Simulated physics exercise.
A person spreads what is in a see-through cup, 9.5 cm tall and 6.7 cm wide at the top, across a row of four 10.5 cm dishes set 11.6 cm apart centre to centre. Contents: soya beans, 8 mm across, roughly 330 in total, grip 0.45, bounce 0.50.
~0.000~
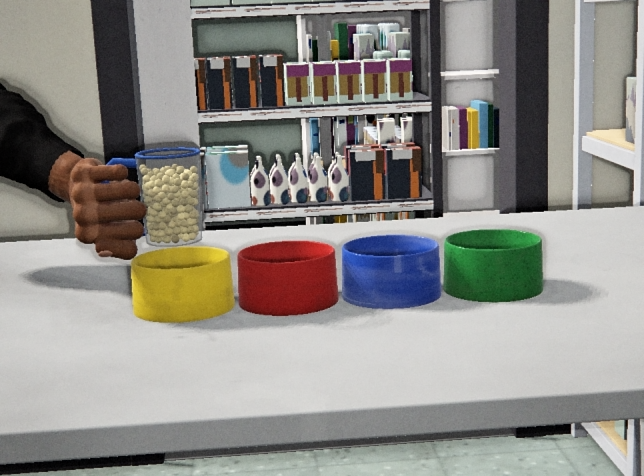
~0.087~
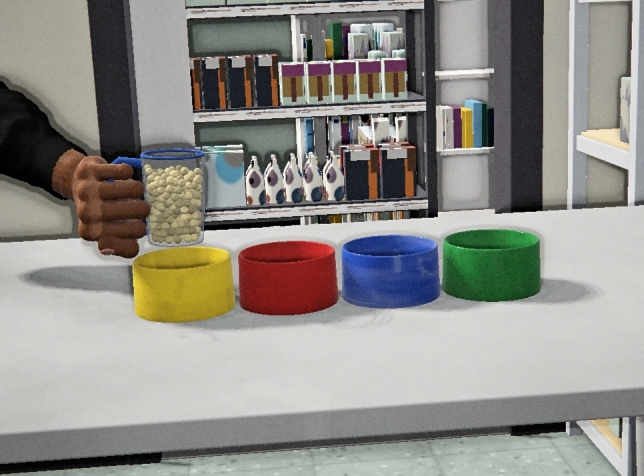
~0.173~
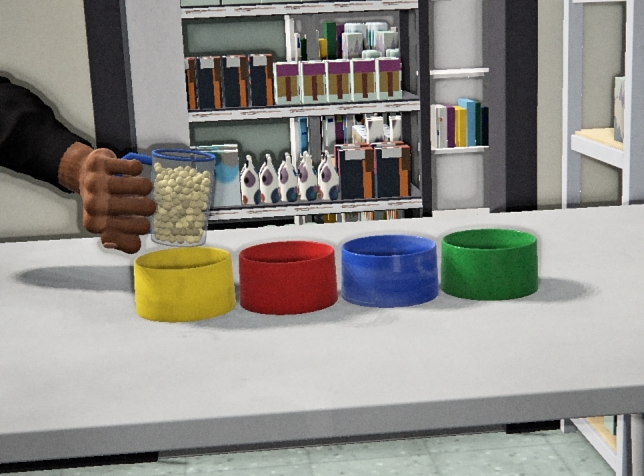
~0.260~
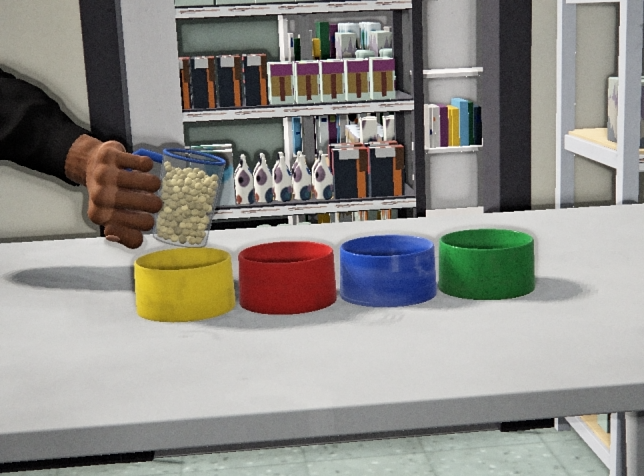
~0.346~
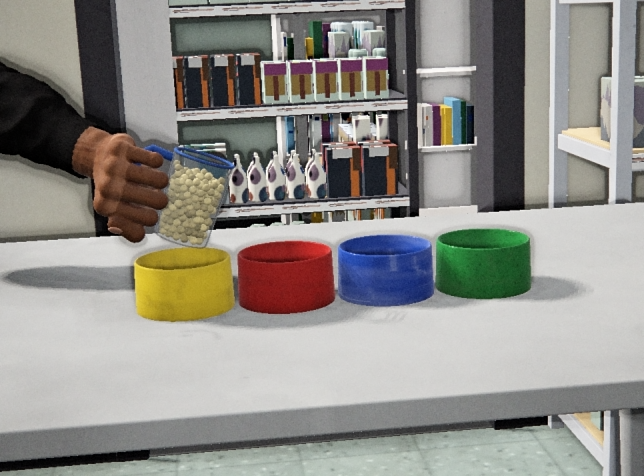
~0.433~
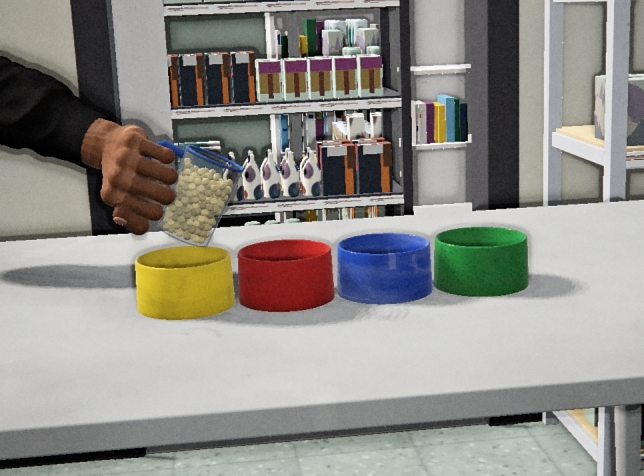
A hand tilts a clear cup of pale beans rightward above a yellow dish.
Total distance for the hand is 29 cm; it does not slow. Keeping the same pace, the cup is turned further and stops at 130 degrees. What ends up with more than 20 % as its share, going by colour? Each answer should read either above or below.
Red - above, blue - above, green - below, yellow - below, counter - above.
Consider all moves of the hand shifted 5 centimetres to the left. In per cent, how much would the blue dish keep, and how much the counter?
Then: Blue 0, counter 0.
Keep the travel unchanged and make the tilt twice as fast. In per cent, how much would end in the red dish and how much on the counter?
It would be red 100 and counter 0.
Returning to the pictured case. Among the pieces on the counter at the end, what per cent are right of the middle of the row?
About 60 %.
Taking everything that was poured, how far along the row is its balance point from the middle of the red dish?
Roughly 7 cm to the right.
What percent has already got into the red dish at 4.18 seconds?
Roughly 30 in a hundred.
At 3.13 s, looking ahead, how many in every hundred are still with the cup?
That would be some 0 per cent.
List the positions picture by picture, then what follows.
Cup at (171, 197), tilt 0 degrees, lip at (199, 152), moved 0.0 cm; middle of the pieces at (175, 206); yellow dish at (181, 258); red dish at (286, 252); blue dish at (390, 246); green dish at (493, 240), in the first picture.
Cup at (175, 198), tilt 2 degrees, lip at (204, 154), moved 0.2 cm; middle of the pieces at (178, 207), in the second picture.
Cup at (181, 198), tilt 8 degrees, lip at (215, 158), moved 0.9 cm; middle of the pieces at (184, 207), in the third picture.
Cup at (187, 199), tilt 14 degrees, lip at (225, 162), moved 1.5 cm; middle of the pieces at (189, 208), in the fourth picture.
Cup at (193, 199), tilt 20 degrees, lip at (233, 167), moved 2.2 cm; middle of the pieces at (193, 208), in the fifth picture.
Cup at (199, 197), tilt 26 degrees, lip at (242, 170), moved 2.8 cm; middle of the pieces at (199, 207); yellow dish at (183, 258); red dish at (284, 251); blue dish at (384, 244); green dish at (481, 237). The cup turns about 70 degrees a second and travels 8 cm a second, in the sixth picture.
After 2.05 s, tilt 130 degrees; cup holds 0 %, red 30 %, blue 35 %.
After 3.13 s, tilt 130 degrees; cup holds 0 %, red 30 %, blue 35 %.
After 4.18 s, tilt 130 degrees; cup holds 0 %, red 30 %, blue 35 %.
At rest (4.5 s), red 30 %, blue 35 %, green 0 %, yellow 0 %, counter 35 %.
